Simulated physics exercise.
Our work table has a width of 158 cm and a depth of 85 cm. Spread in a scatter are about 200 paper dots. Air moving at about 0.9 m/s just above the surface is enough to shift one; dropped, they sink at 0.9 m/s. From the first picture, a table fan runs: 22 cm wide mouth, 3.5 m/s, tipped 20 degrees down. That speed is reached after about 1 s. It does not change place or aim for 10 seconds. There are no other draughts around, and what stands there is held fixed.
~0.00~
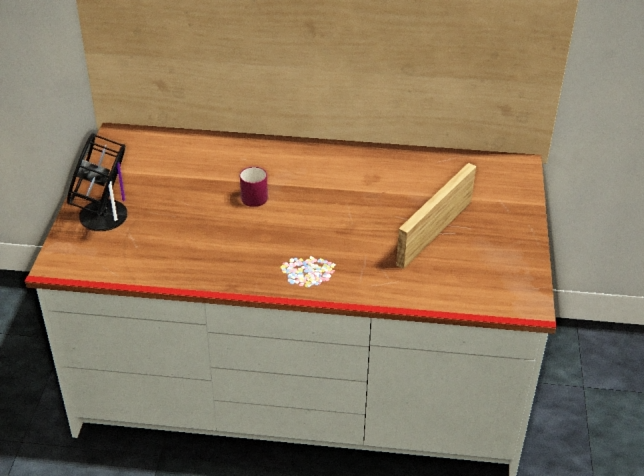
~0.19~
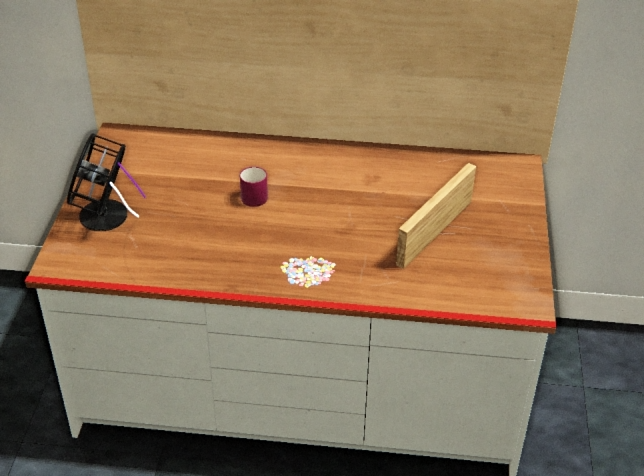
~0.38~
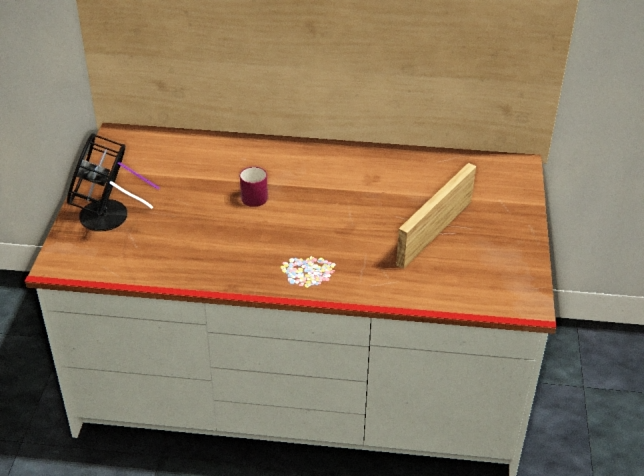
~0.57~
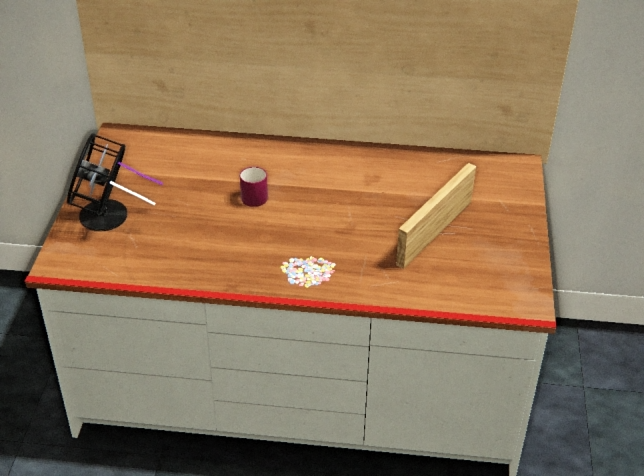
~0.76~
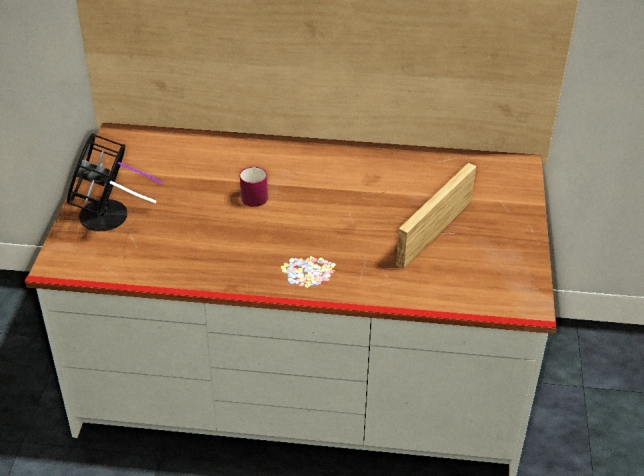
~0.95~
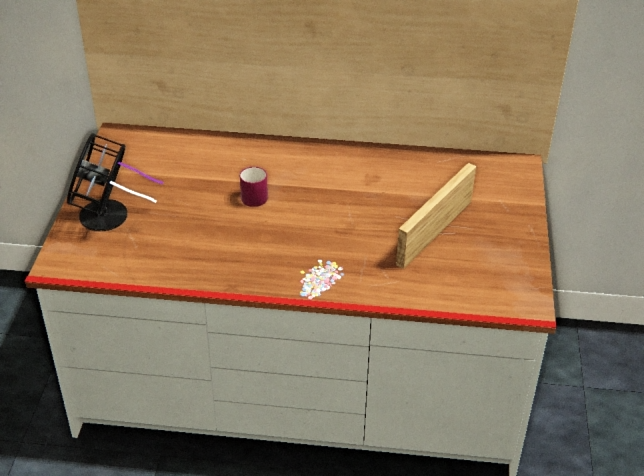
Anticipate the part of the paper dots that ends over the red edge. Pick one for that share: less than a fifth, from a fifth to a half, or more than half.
More than one half.
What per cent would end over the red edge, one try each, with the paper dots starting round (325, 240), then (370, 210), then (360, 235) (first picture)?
Roughly 20 %, then 0 %, then 0 %.
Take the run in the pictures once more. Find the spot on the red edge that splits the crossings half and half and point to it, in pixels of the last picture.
Somewhere about (383, 313).
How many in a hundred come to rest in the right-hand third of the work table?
Near 0 %.
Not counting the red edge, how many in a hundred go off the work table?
Roughly 0 per cent.
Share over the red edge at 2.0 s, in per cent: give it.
I'd put it at some 100 %.
After 2.0 s the count stands so, 100 % are over the red edge.
After 3.2 s the count stands so, 100 % are over the red edge.
After 5.5 s the count stands so, 100 % are over the red edge.
After 10.0 s, at the end, 100 % are over the red edge.
